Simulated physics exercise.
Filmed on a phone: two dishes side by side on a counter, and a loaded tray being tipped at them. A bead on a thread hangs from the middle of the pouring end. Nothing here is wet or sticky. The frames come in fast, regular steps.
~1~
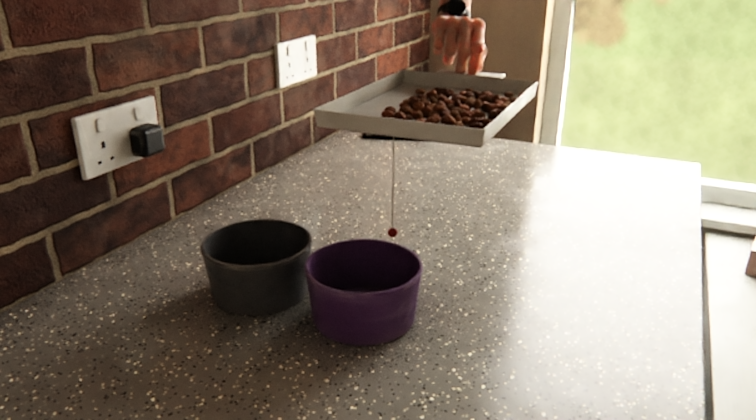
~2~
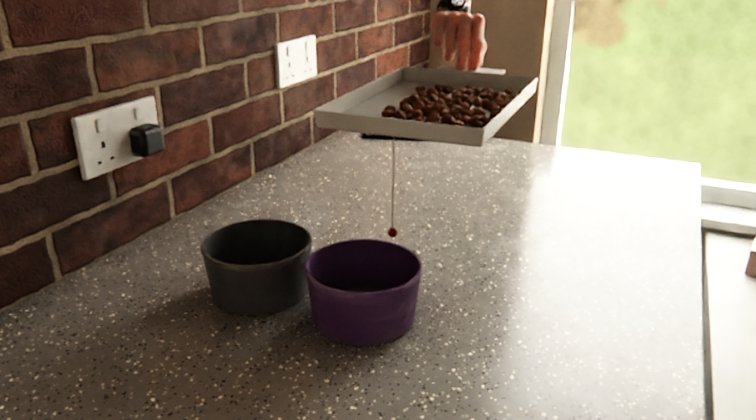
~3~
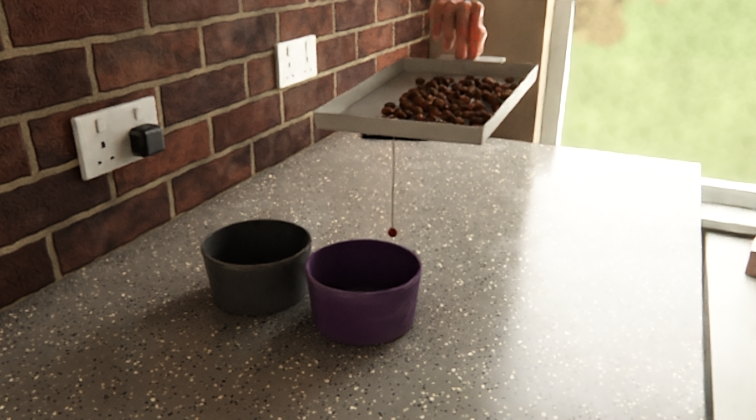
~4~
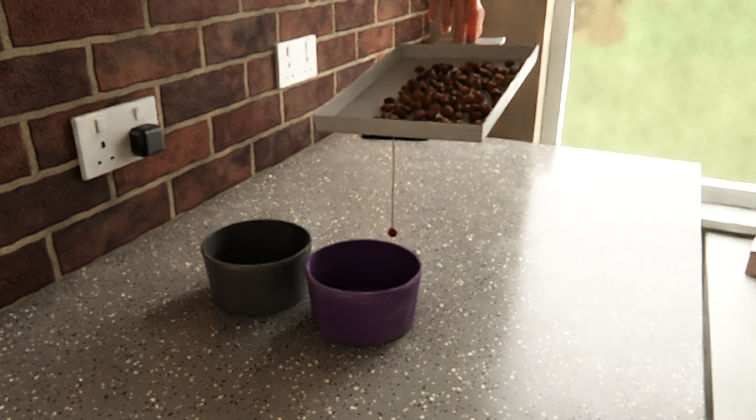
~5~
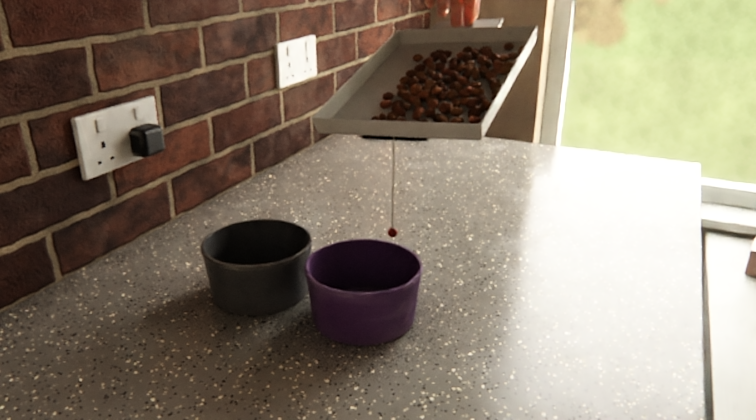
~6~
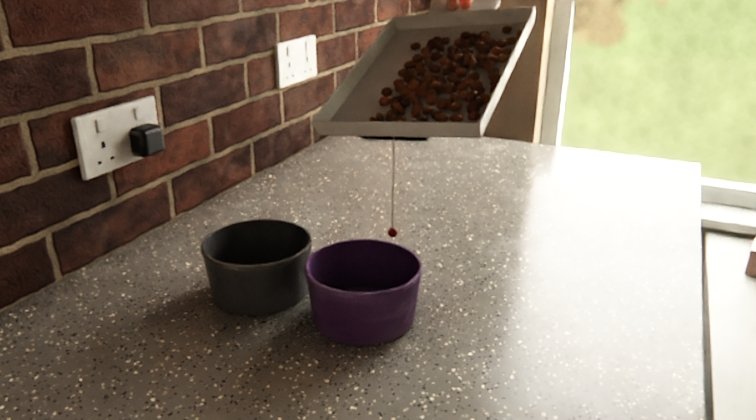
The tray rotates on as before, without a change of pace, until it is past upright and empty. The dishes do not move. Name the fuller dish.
The right dish gets more.
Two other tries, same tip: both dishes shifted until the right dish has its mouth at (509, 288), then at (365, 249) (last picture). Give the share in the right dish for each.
About 0 and 60 per cent.
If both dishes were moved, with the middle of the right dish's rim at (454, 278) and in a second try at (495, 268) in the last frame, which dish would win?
First the left dish, then the left-hand dish.
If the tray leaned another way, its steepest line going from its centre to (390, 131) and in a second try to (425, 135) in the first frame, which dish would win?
At the first place the right one, at the second the dish on the right.
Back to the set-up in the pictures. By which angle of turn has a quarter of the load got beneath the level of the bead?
At about 85°.
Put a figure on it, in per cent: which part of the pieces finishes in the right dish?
It comes to 60 per cent or so.
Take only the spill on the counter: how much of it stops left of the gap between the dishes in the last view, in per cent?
Near 30 %.
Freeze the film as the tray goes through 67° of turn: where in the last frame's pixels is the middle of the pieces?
Close to (372, 113).
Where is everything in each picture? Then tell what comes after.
The first frame shows corners of the pouring end near (317, 109) and (482, 128), level; middle of the load near (456, 111), bits of dog kibble; left dish near (227, 285); right dish near (338, 313); bead on its thread near (393, 232).
The second frame shows corners of the pouring end near (317, 109) and (482, 128), level; middle of the load near (456, 109).
The third frame shows corners of the pouring end near (316, 111) and (481, 126), tipped barely, lowest at the left corner; middle of the load near (456, 103).
The fourth frame shows corners of the pouring end near (316, 114) and (480, 124), tipped a little, lowest at the left corner; middle of the load near (456, 94).
The fifth frame shows corners of the pouring end near (315, 117) and (479, 123), tipped clearly, lowest at the left corner; middle of the load near (455, 86).
The sixth frame shows corners of the pouring end near (314, 120) and (477, 121), tipped clearly, lowest at the left corner; middle of the load near (440, 83); left dish near (227, 285); right dish near (338, 313).
Shortly afterwards, tray tipped steeply; all but a few on the tray; a little in the air.
Next, tray tipped past a quarter turn; near a quarter on the tray; near a third in the right dish; a little in the left dish; a little outside both; a little in the air.
Some moments later, tray tipped past a quarter turn; near two thirds in the right dish; a little in the left dish; near a quarter outside both.
In the end, tray tipped past a quarter turn; near two thirds in the right dish; a little in the left dish; near a quarter outside both.
